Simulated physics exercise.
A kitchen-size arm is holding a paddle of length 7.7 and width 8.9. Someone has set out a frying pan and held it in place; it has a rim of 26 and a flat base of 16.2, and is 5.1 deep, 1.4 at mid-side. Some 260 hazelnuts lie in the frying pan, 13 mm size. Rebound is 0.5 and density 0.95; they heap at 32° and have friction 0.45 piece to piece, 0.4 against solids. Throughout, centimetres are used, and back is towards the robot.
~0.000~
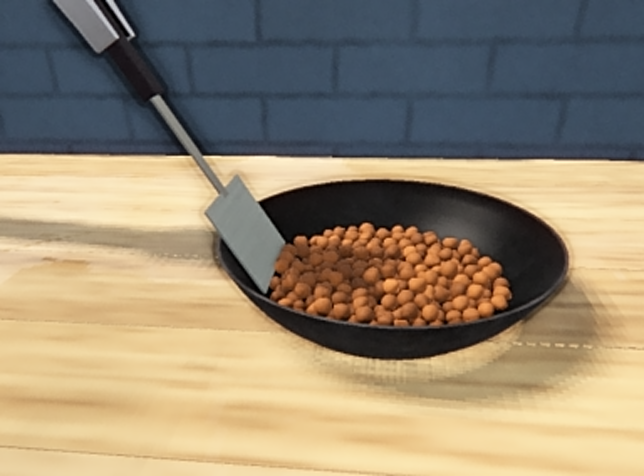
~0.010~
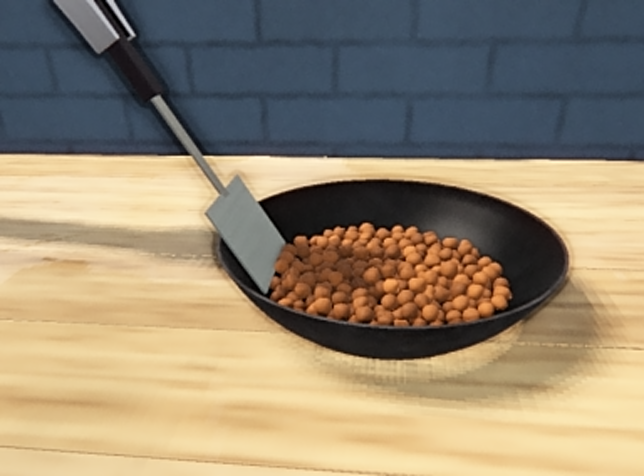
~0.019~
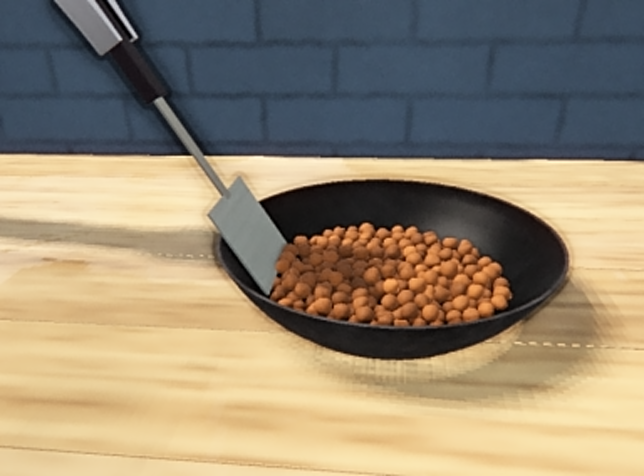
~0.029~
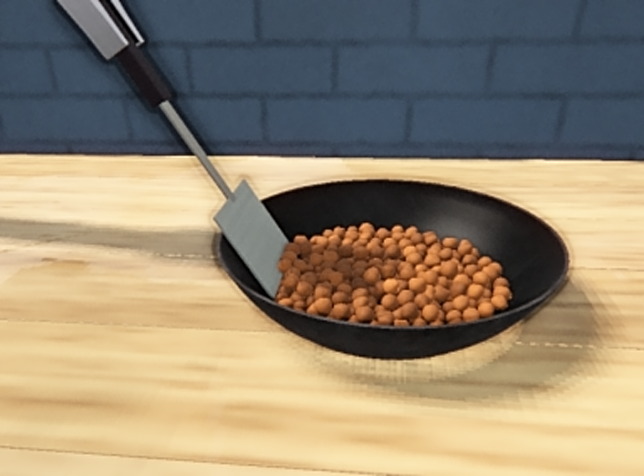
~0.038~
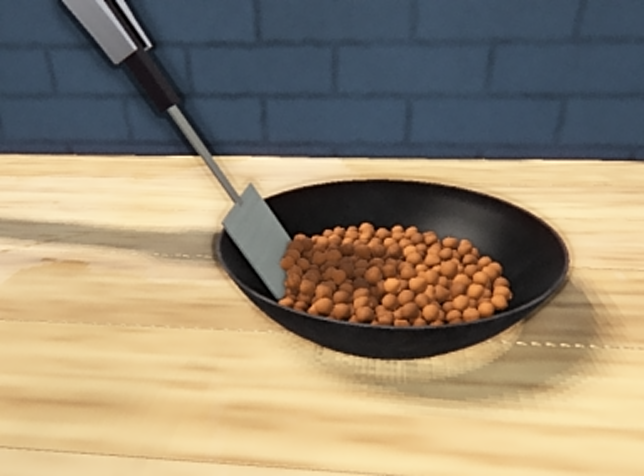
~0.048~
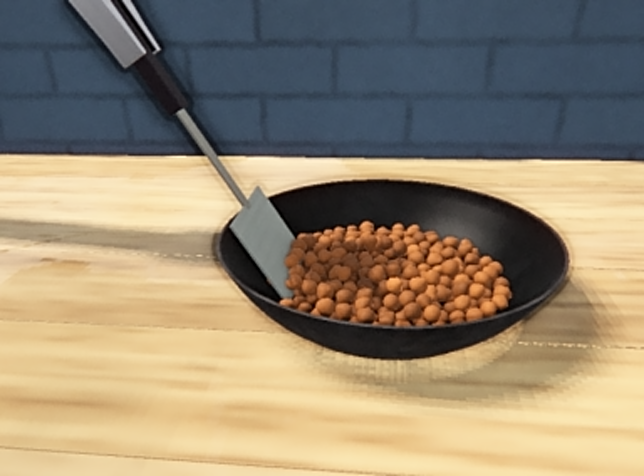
A paddle with a flat grey blade and a black and silver handle slants in from the upper left, seen from slightly above a pale wooden counter before a blue brick wall. Its blade rests inside the left side of a black frying pan heaped with orange-brown hazelnuts. The paddle slides slightly right and down, barely nudging the nearest nuts, while the pan and camera stay still.
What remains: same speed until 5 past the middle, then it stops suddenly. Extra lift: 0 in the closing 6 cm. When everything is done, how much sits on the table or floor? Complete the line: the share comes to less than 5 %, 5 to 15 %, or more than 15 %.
The share comes to less than 5 %.
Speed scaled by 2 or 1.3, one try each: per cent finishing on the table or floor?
First try around 10 %, second try around 0 %.
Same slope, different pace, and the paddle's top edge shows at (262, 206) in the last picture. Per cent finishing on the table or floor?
Expect about 0 per cent there.
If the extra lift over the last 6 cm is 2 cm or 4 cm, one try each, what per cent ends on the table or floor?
I'd put it near 0 in a hundred, then near 0 in a hundred.
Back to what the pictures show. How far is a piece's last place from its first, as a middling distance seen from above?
Some 4 cm.
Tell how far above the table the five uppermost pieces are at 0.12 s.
Somewhere near 5 cm, I'd say.
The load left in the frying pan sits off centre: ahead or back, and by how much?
5.0 cm ahead.
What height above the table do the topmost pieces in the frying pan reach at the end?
Roughly 5.5 cm.
After 0.12 s, sloping 59°, highest piece 7 above the table; 263 in the frying pan.
After 0.18 s, sloping 59°, highest piece 5 above the table; 263 in the frying pan.
After 0.42 s, sloping 59°, highest piece 5 above the table; 263 in the frying pan.
After 1.47 s, sloping 59°, highest piece 5 above the table; 263 in the frying pan.
In the end, 263 in the frying pan. That is 0 % on the table or floor.
